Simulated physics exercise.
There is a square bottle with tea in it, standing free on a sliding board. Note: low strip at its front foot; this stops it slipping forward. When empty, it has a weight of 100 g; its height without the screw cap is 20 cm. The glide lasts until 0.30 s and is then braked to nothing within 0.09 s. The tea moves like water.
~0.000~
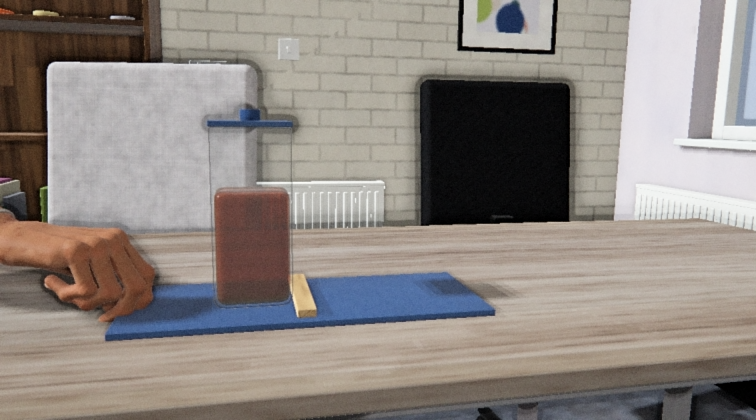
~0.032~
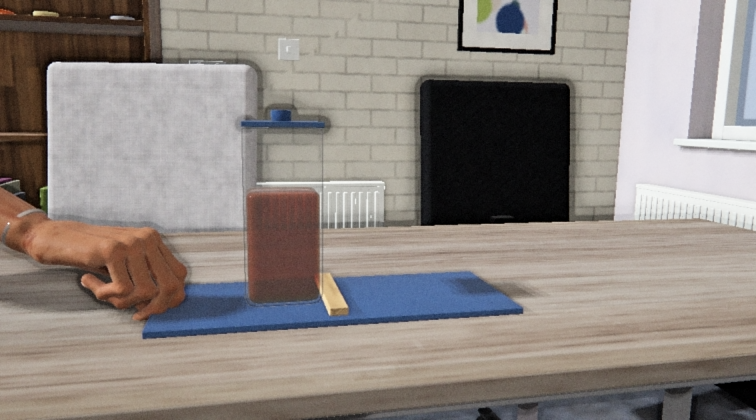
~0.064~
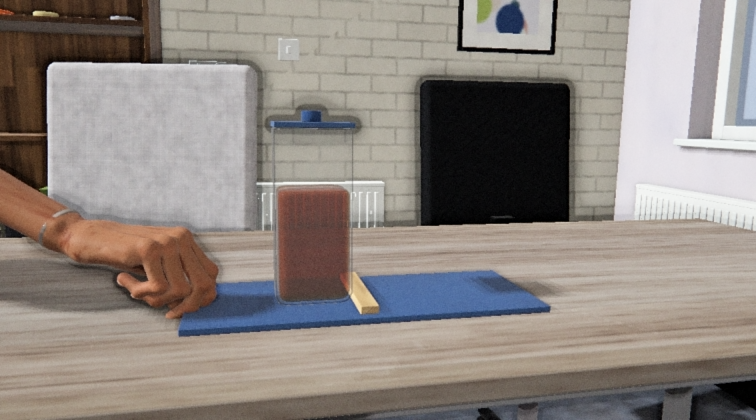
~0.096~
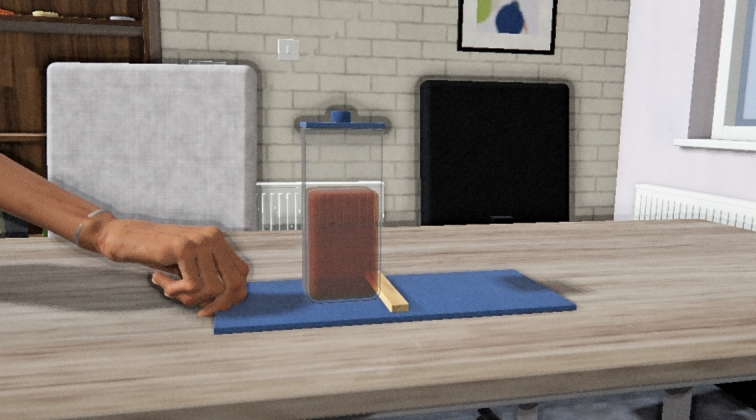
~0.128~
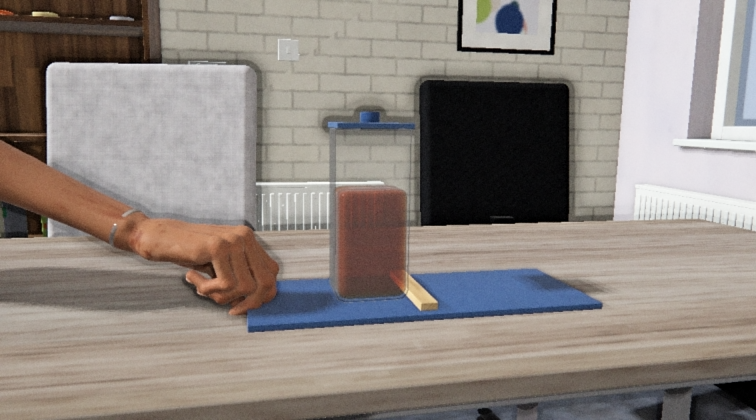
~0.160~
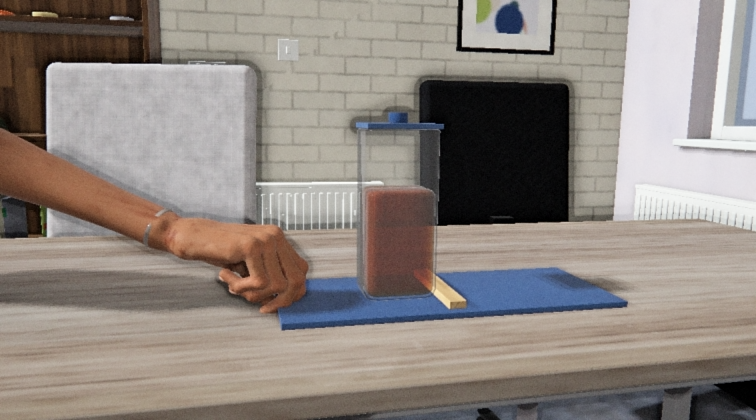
A hand at the left slides a blue board steadily to the right across a wooden table, carrying an upright clear bottle with it, while the camera stays still. The square, blue-capped bottle holds reddish-brown tea to just over half, with a pale wooden strip at its right foot. The room, seen from across the table, has light and black panels before a brick wall.
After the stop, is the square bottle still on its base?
I expect it will tip.
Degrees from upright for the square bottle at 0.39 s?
About 12 degrees.
Then, 0.39 s in, the board moves at 0.00 m/s; the square bottle leans 13°.
Then, 0.51 s in, the square bottle leans 44°.
Then, 0.67 s in, the square bottle lies on its side.
Then, 0.89 s in, the square bottle lies on its side.
Finally, the square bottle lies on its side.
